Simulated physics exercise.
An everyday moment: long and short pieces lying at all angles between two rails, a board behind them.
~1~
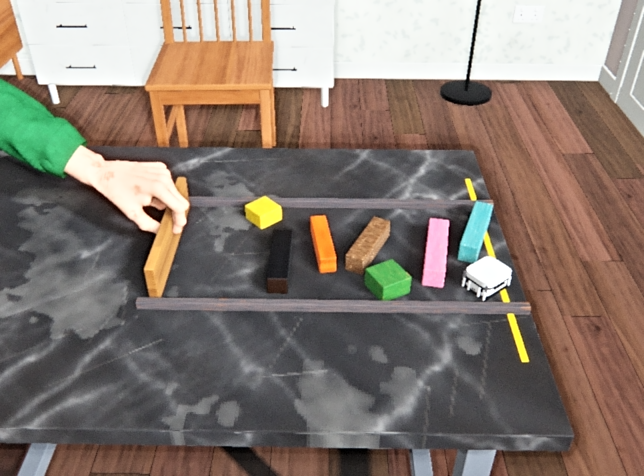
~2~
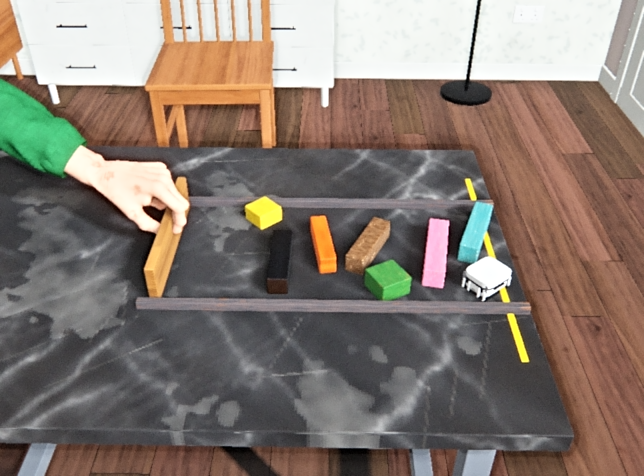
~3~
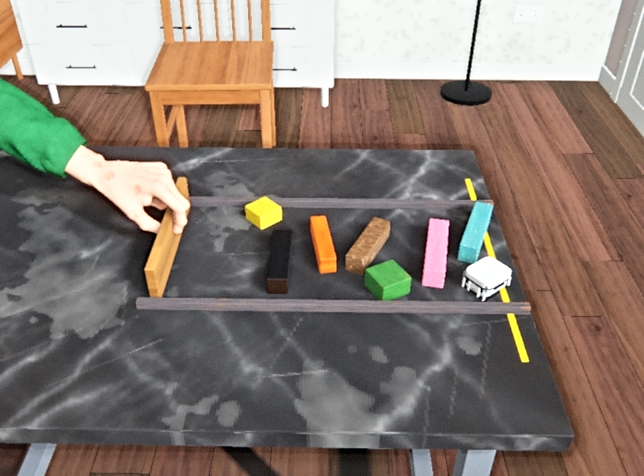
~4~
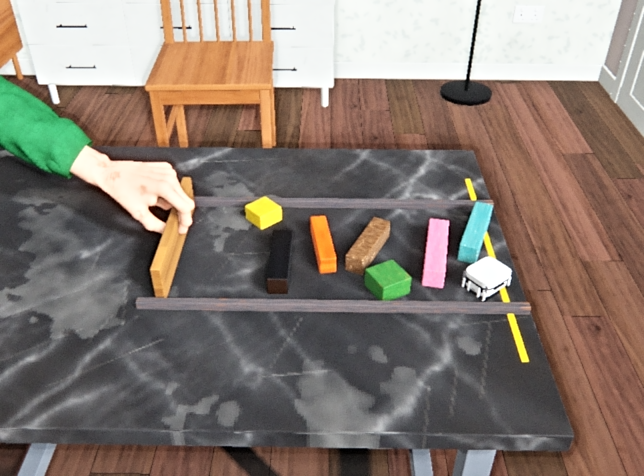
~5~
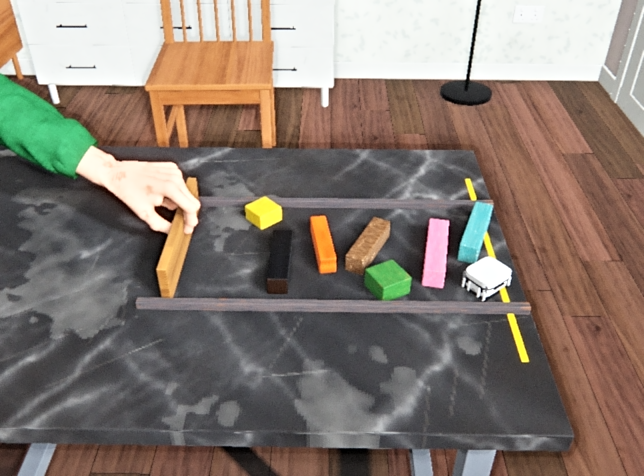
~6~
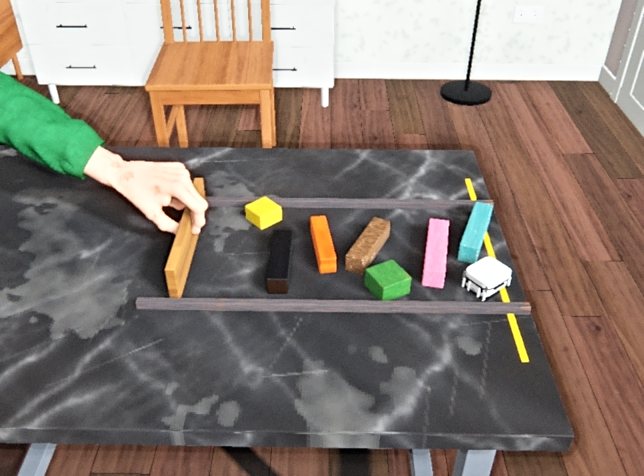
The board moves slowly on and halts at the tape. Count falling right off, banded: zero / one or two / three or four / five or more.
Count: At least five.
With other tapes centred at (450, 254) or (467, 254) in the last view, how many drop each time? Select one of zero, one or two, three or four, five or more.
Number down, tape by tape: 3 or 4 / 3 or 4.
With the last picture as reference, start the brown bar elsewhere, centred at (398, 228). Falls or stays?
I reckon from there it drops down.
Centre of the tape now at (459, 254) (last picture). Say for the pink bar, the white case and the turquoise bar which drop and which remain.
The pink bar topples off; the white case topples off; and the turquoise bar topples off.
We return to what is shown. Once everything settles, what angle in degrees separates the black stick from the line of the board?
It works out to near 0°.
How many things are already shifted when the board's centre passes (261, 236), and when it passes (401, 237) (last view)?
Moved so far: 1, then 8.
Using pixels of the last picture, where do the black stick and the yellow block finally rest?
You'll find the black stick at roughly (508, 264) and the yellow block at roughly (497, 218).
Soon after, none off yet; turquoise bar at rest near (476, 232); white case at rest near (487, 279); pink bar at rest near (436, 252).
At rest, the number that fall off is five or more; fallen, orange stick, brown bar, green block, pink bar, white case and turquoise bar.
